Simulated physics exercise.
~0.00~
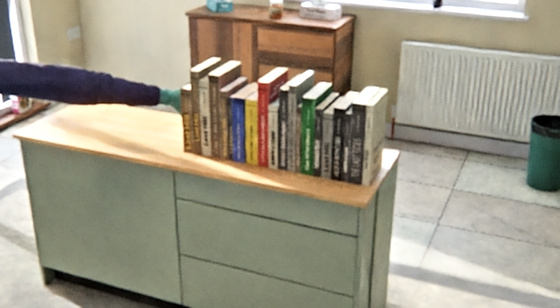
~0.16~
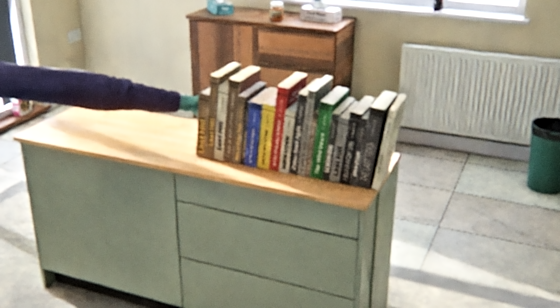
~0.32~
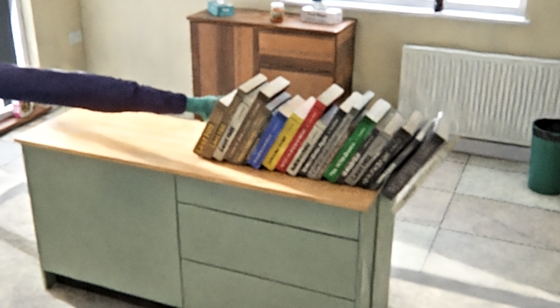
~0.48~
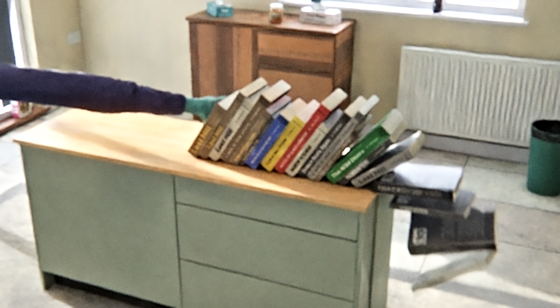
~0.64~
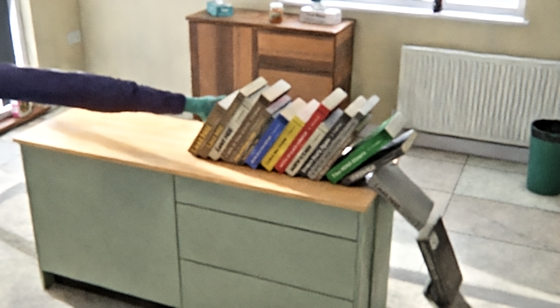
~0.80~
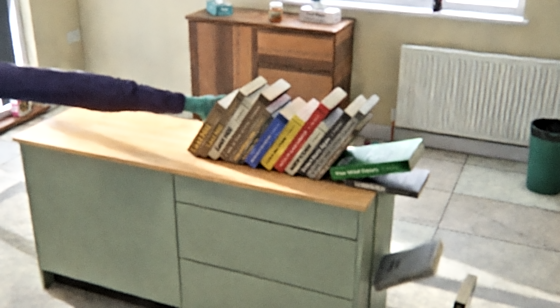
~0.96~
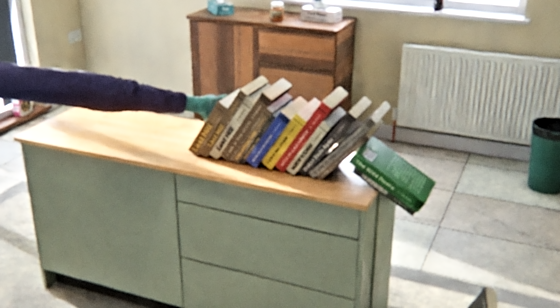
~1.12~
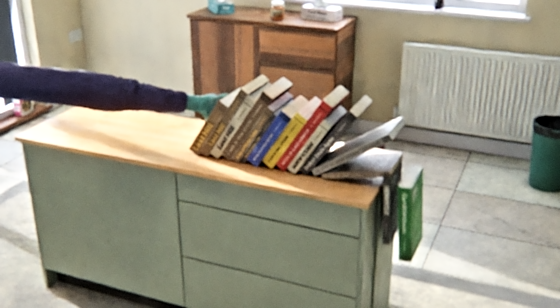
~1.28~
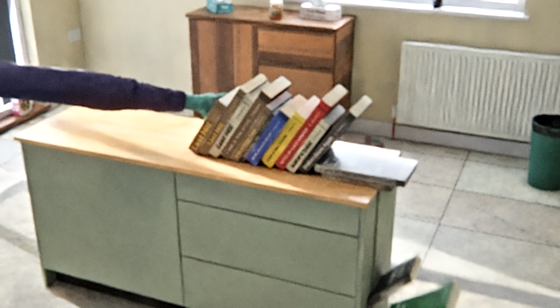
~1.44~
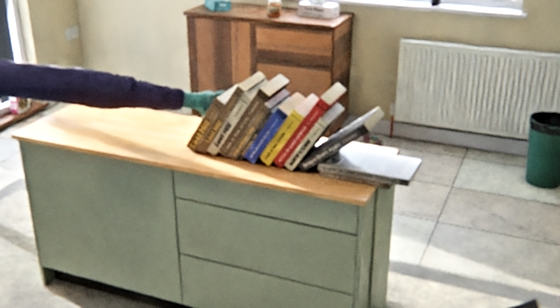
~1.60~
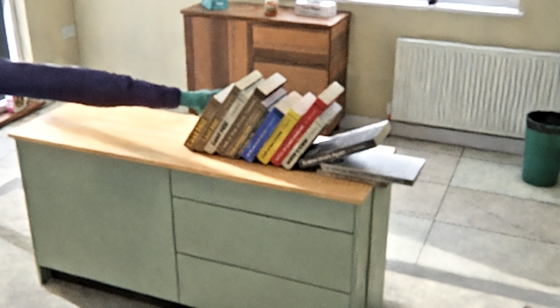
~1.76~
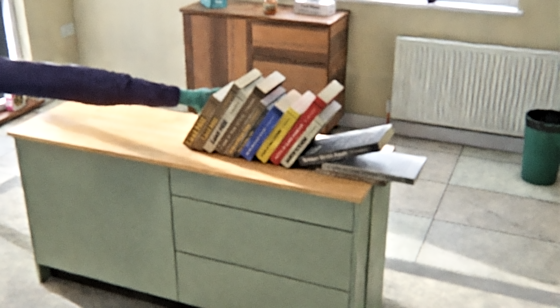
On a wooden worktop above green drawers, a gloved hand pushed a row of upright books to the right until they leaned over and several, including the green one, tumbled off the end, leaving the rest slanted with a couple lying nearly flat at the edge.
